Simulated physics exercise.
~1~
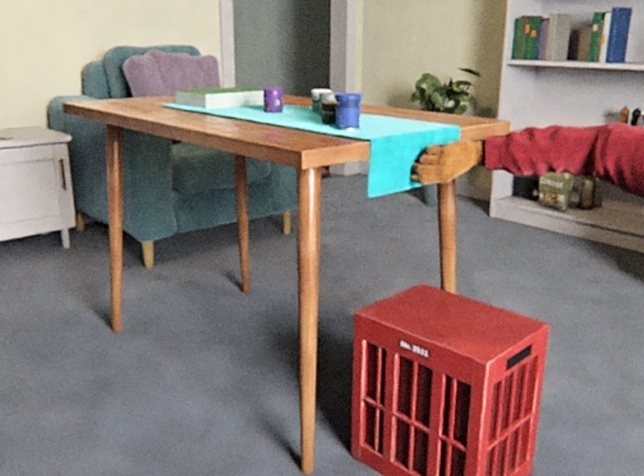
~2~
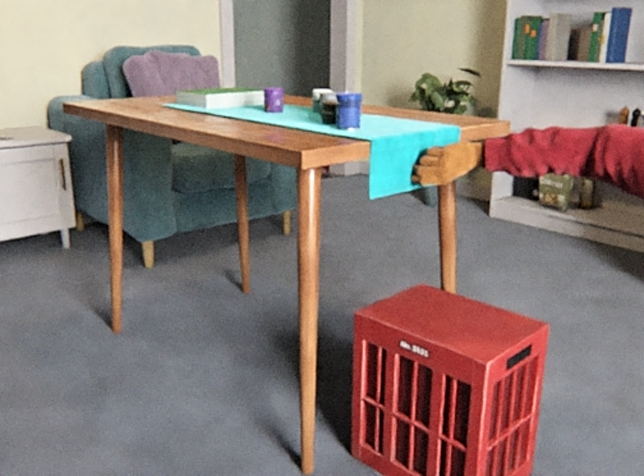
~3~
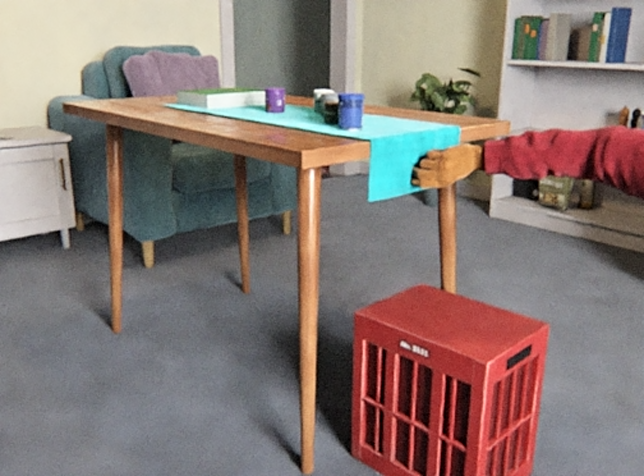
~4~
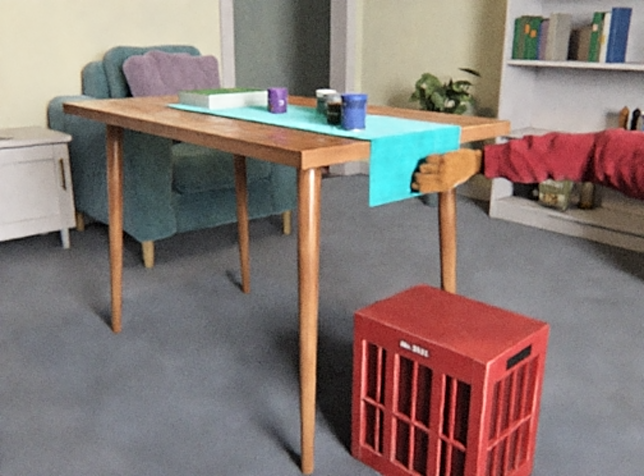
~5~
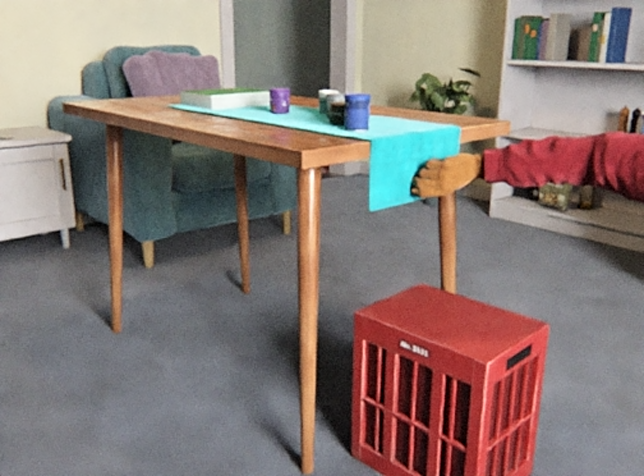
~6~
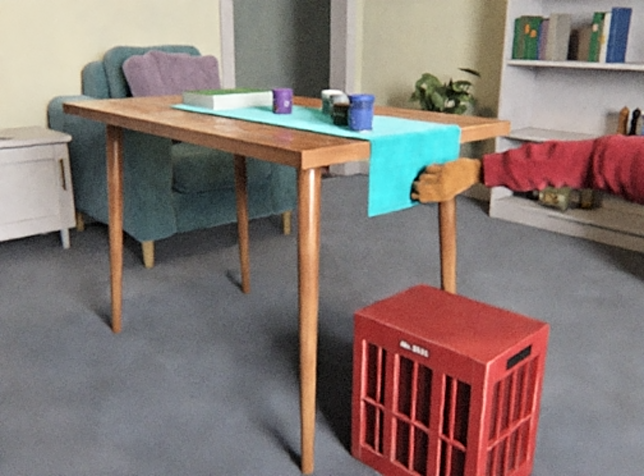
To begin with, a hand in a red sleeve grips the end of a turquoise scarf hanging off a wooden table above a red crate. The hand draws the cloth slightly downward, and the small containers and book resting on it shift a little to the right along the tabletop.
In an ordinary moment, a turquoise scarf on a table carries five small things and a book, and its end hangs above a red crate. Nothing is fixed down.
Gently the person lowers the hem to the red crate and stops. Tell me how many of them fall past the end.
The top will end up two items short.
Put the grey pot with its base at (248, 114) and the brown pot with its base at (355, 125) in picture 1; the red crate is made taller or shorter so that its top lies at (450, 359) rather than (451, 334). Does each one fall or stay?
Outcome for the grey pot: It stays. Outcome for the brown pot: It is lost.
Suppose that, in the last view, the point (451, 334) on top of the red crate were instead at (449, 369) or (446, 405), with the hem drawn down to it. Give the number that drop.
Numbers: 3; 4.
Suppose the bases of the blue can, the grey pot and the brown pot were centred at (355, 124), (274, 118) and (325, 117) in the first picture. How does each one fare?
The blue can ends up off, the grey pot ends up on top and the brown pot ends up on top.
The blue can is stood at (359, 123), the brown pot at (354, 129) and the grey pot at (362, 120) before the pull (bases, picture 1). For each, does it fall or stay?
Record - blue can lost; brown pot lost; grey pot lost.
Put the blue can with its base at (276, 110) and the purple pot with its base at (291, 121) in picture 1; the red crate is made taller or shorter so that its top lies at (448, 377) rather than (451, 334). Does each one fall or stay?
The blue can? Safe. The purple pot? Lost.
A little later, hem near (414, 253); blue can gone.
Next, hem on the crate; blue can and brown pot gone.
When it is over, hem on the crate; blue can and brown pot gone. The answer is two.
